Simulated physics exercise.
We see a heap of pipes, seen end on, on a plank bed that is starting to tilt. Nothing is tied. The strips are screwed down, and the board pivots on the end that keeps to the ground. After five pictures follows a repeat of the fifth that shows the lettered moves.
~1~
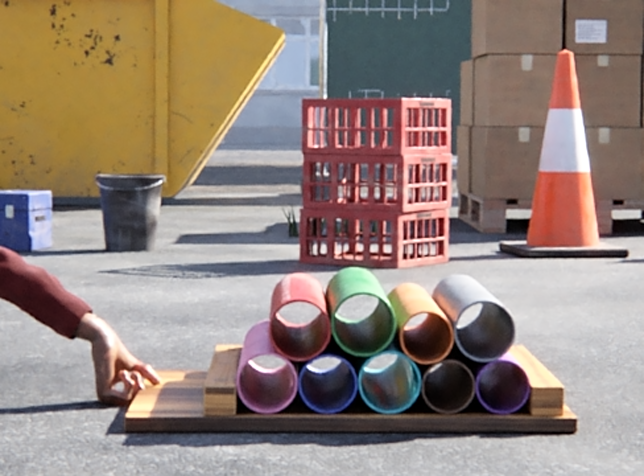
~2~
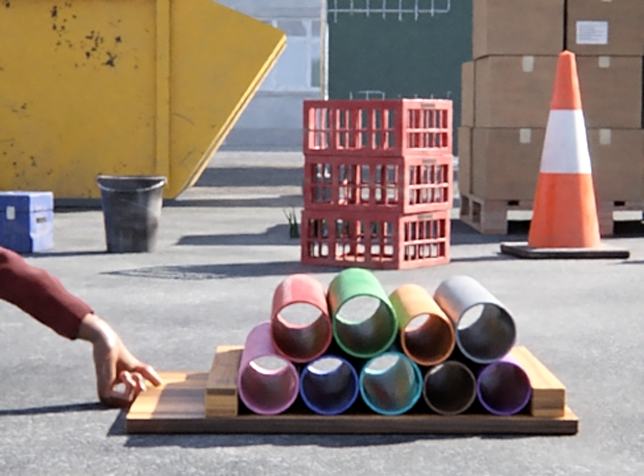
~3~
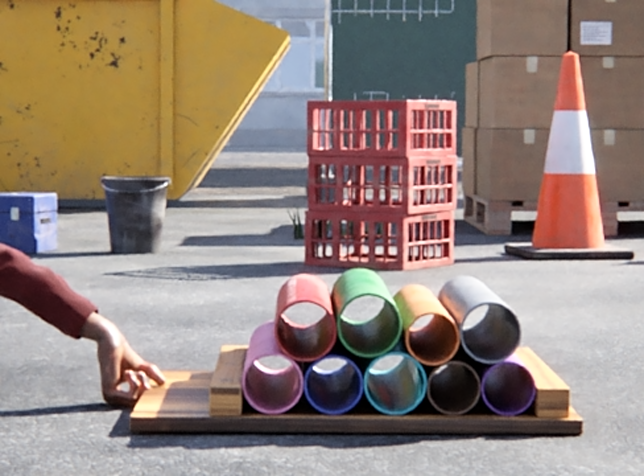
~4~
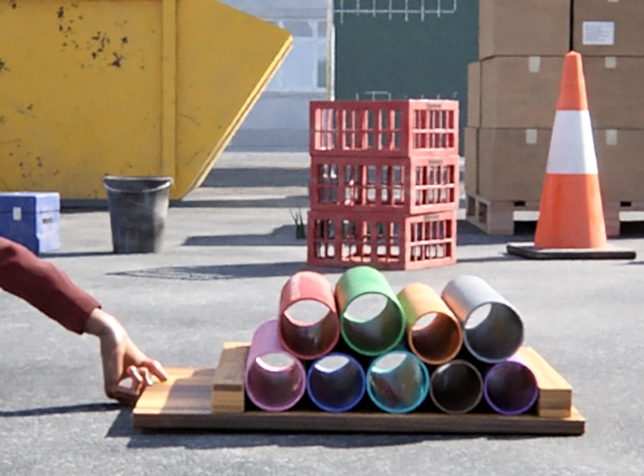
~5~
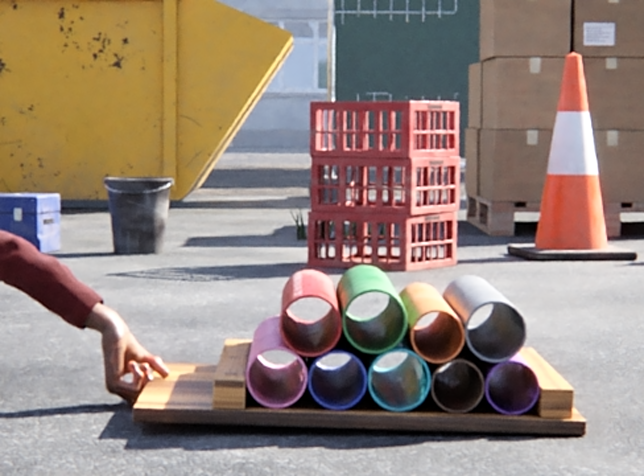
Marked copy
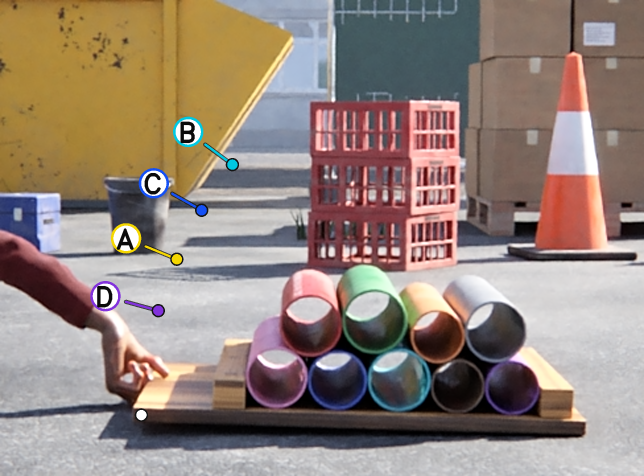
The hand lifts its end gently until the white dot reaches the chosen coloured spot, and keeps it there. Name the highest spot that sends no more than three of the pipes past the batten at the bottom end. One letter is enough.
It can be raised to A.
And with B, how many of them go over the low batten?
At B the number is four.
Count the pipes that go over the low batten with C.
It comes to four.
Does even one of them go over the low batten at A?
At A: Yes.
On the marked copy, A at (177, 259); B at (232, 165); C at (202, 210); D at (158, 311); the white dot at (142, 415).
Following A. Soon after the start, board at 15°.
Later, board at 22°.
In the end, board at 22°, one over the low batten (grey).
As for the rest, B four over the low batten (orange, red, green, grey); C four over the low batten (orange, red, green, grey); D none over the low batten.
